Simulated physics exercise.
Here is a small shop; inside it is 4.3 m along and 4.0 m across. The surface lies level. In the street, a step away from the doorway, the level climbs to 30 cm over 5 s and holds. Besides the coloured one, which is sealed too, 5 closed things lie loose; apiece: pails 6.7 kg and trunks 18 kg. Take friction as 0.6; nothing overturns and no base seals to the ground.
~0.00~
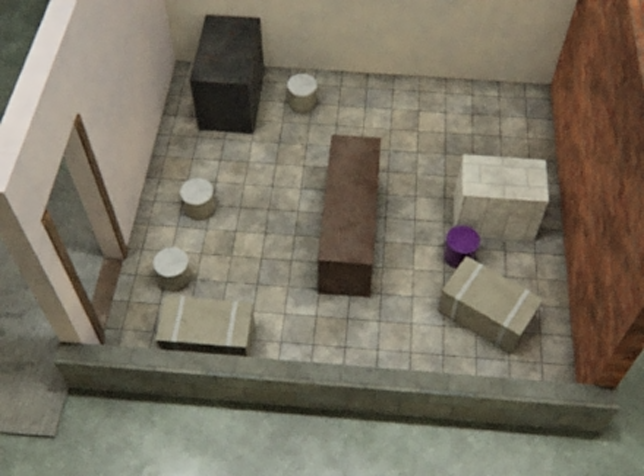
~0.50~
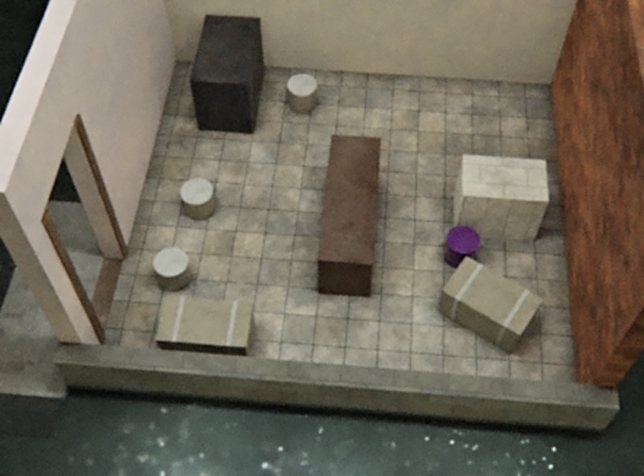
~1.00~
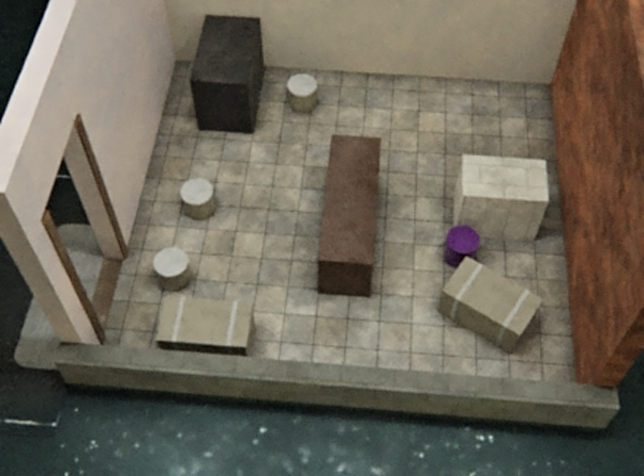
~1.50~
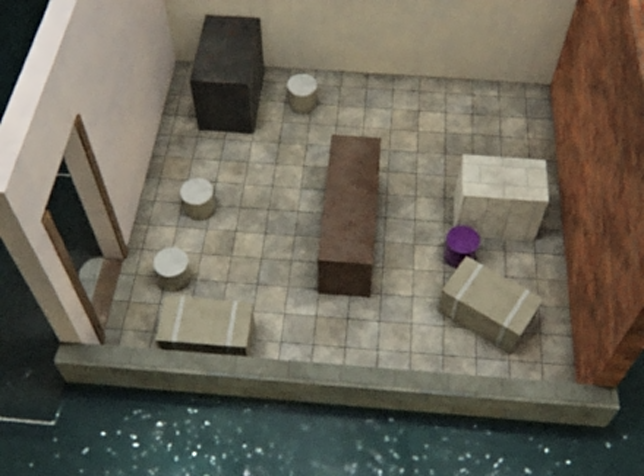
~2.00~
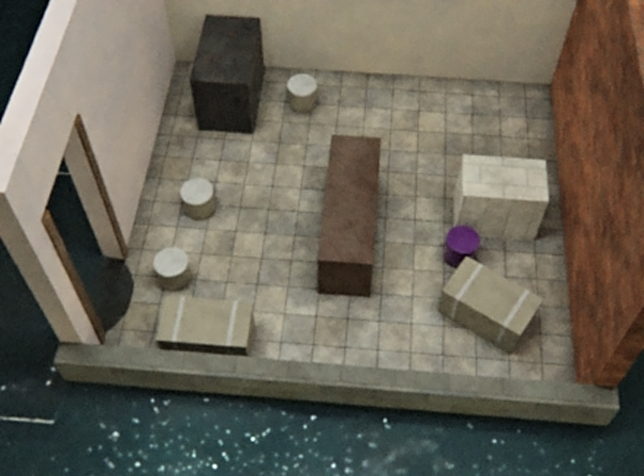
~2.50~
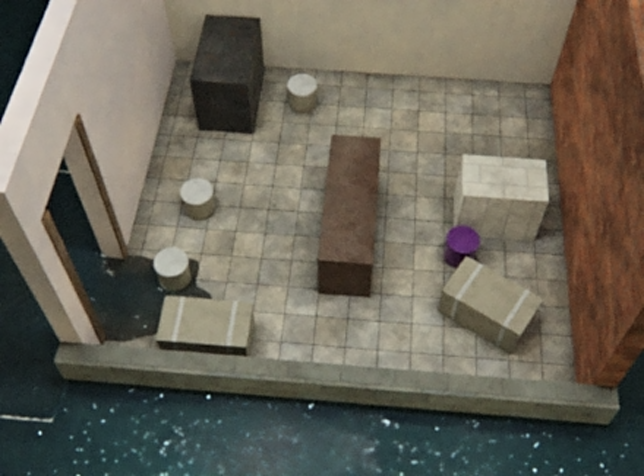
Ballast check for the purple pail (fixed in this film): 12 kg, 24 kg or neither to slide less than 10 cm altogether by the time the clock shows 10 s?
For it, only the higher weight holds it.
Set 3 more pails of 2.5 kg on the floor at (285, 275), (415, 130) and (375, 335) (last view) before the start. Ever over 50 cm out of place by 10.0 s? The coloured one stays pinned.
In turn: Past it, less, over.
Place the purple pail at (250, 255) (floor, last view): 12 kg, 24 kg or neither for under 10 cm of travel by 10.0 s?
It takes the larger.
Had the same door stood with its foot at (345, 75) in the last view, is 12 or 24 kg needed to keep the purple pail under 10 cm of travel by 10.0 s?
In that case the lower weight is enough.
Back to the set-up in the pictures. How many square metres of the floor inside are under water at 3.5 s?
Some 2.5 m2.
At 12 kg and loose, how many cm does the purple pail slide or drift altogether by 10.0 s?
About 60 cm.
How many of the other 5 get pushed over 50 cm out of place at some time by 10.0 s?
4 of them.
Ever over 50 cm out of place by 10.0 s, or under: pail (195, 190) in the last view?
Answer: Less.
After 3.5 s the purple pail would be 0 cm from its start with 12 kg and 0 cm from its start with 24 kg; 0 cm of water round it then.
After 4.5 s the purple pail would be 0 cm from its start with 12 kg and 0 cm from its start with 24 kg; 0 cm of water round it then.
After 7.0 s the purple pail would be 0 cm from its start with 12 kg and 0 cm from its start with 24 kg; 4 cm of water round it then.
After 10.0 s the purple pail would be 63 cm from its start with 12 kg and 2 cm from its start with 24 kg; 12 cm of water round it then.
